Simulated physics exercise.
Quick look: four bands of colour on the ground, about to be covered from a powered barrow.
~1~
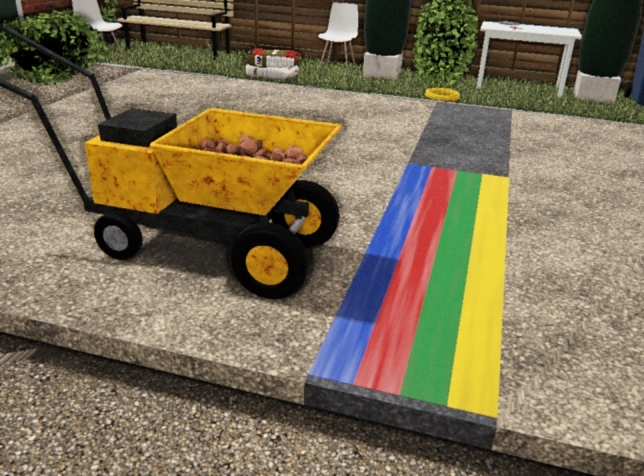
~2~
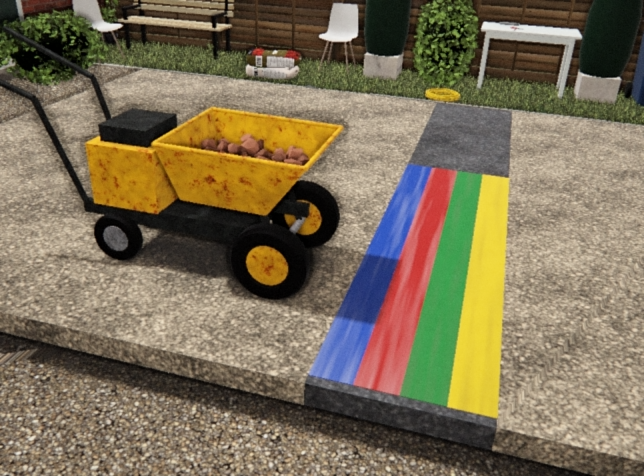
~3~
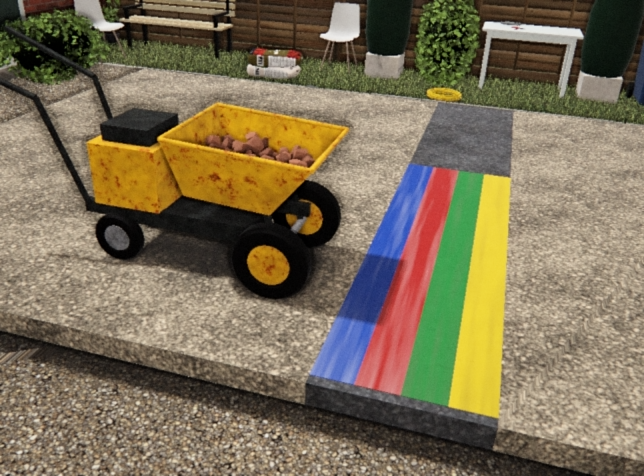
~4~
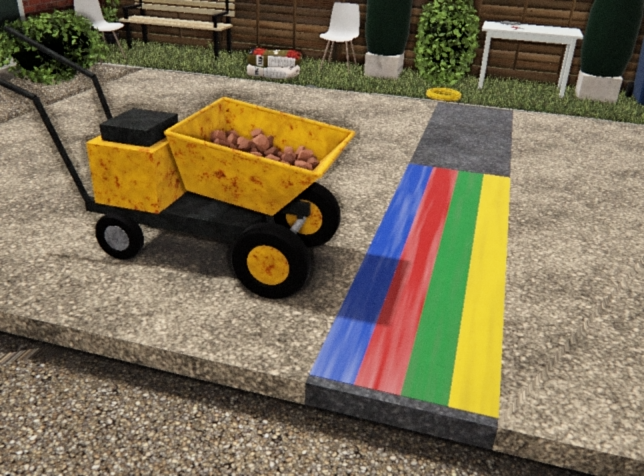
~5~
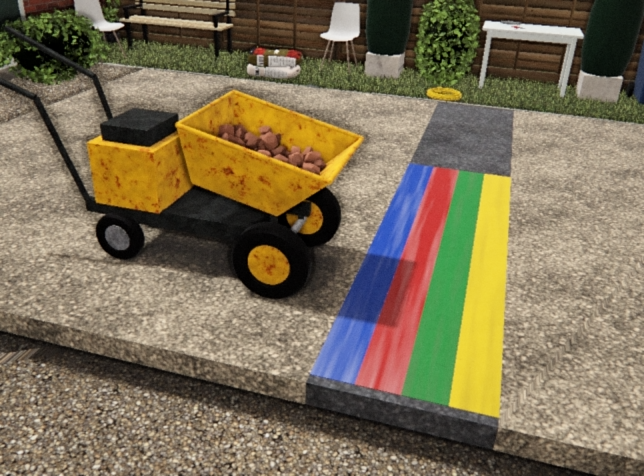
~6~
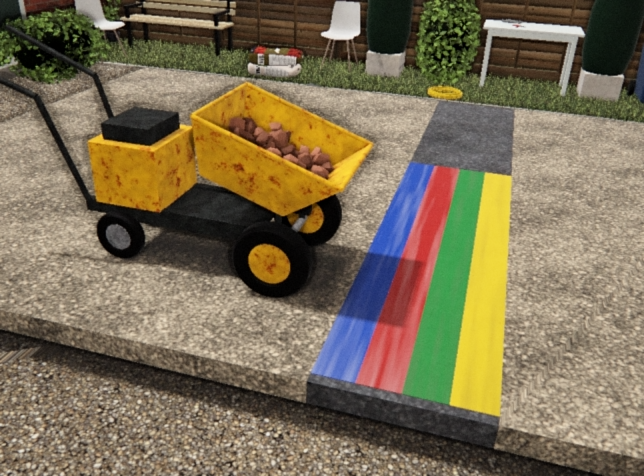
A yellow skip full of reddish rubble on a wheeled barrow sat level at first, then gradually tilted forward to the right, beside blue, red, green and yellow strips on the ground.
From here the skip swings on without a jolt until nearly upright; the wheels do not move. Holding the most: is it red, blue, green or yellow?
It's red.
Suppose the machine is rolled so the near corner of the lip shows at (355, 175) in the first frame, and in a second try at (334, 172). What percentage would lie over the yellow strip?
Roughly 30 per cent, then roughly 20 per cent.
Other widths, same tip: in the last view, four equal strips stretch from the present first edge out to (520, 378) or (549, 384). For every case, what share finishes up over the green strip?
Shares in order: Close to 20 %; close to 20 %.
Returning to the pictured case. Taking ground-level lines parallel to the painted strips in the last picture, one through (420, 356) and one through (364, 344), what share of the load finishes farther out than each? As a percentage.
Estimate: 40 %, then 90 %.
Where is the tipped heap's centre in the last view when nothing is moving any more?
Somewhere around (431, 287) in the final view.
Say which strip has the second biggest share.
Number two is the green one.
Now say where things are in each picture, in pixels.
In the first picture, lip of the skip (303, 168), level; top of the load (243, 160), lumps of rubble; blue strip (348, 338); red strip (389, 347); green strip (432, 356); yellow strip (477, 365).
In the second picture, lip of the skip (305, 169), level; top of the load (244, 160).
In the third picture, lip of the skip (312, 171), tipped barely; top of the load (240, 149).
In the fourth picture, lip of the skip (319, 176), tipped a little; top of the load (245, 146).
In the fifth picture, lip of the skip (329, 182), tipped a little; top of the load (237, 147).
In the sixth picture, lip of the skip (341, 190), tipped clearly; top of the load (247, 142); blue strip (350, 337); red strip (392, 346); green strip (435, 355); yellow strip (479, 364).
Just after the last frame, skip tipped steeply; every one in the skip.
A moment on, skip tipped right over; almost all in the skip; about a tenth over the red strip; just a few over the green strip.
Further on, skip tipped right over; about a tenth in the skip; roughly a third over the red strip; roughly a quarter over the green strip; about a tenth over the yellow strip; about a tenth off the paint.
When it is over, skip tipped right over; about a tenth in the skip; just a few over the blue strip; roughly half over the red strip; roughly a third over the green strip; about a tenth over the yellow strip; about a tenth off the paint.
